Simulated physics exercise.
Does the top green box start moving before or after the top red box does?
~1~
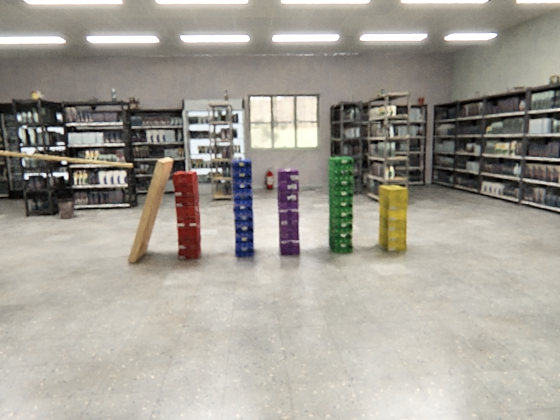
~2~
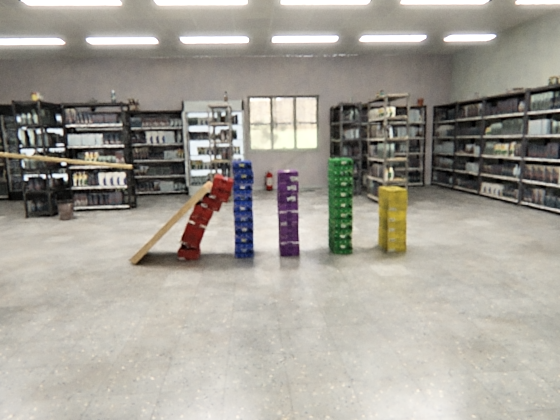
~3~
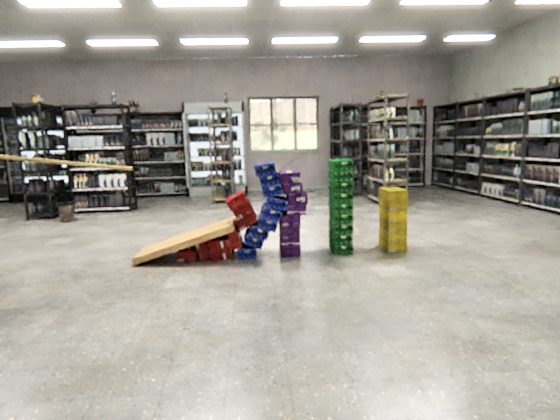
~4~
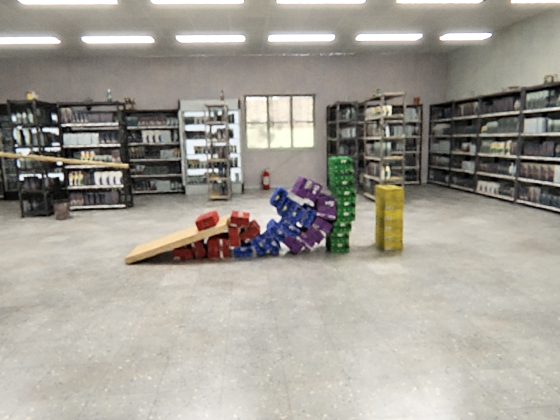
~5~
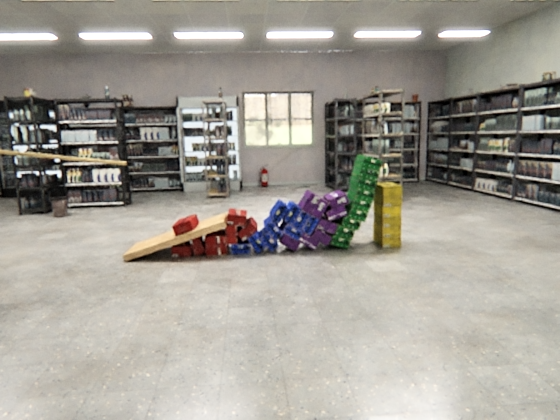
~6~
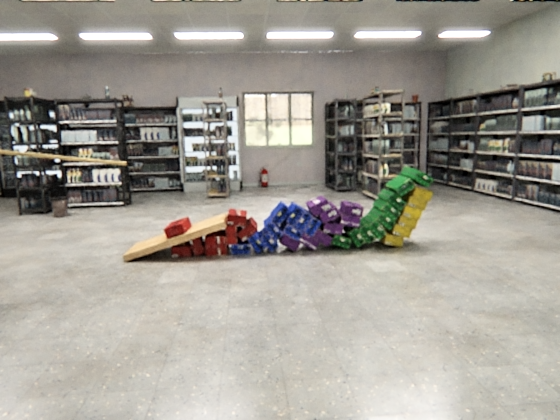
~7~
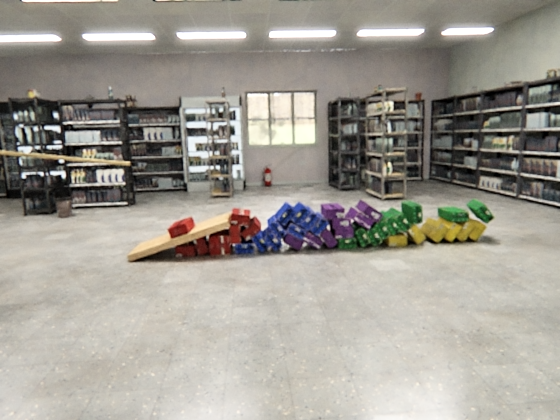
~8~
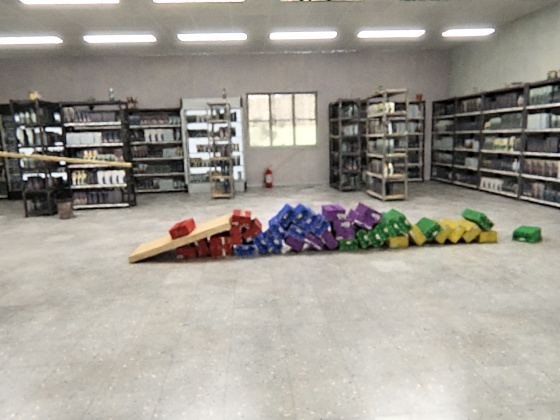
It starts after. The top red box is already tipping right while the green stack still stands straight, and the top green box moves only later.
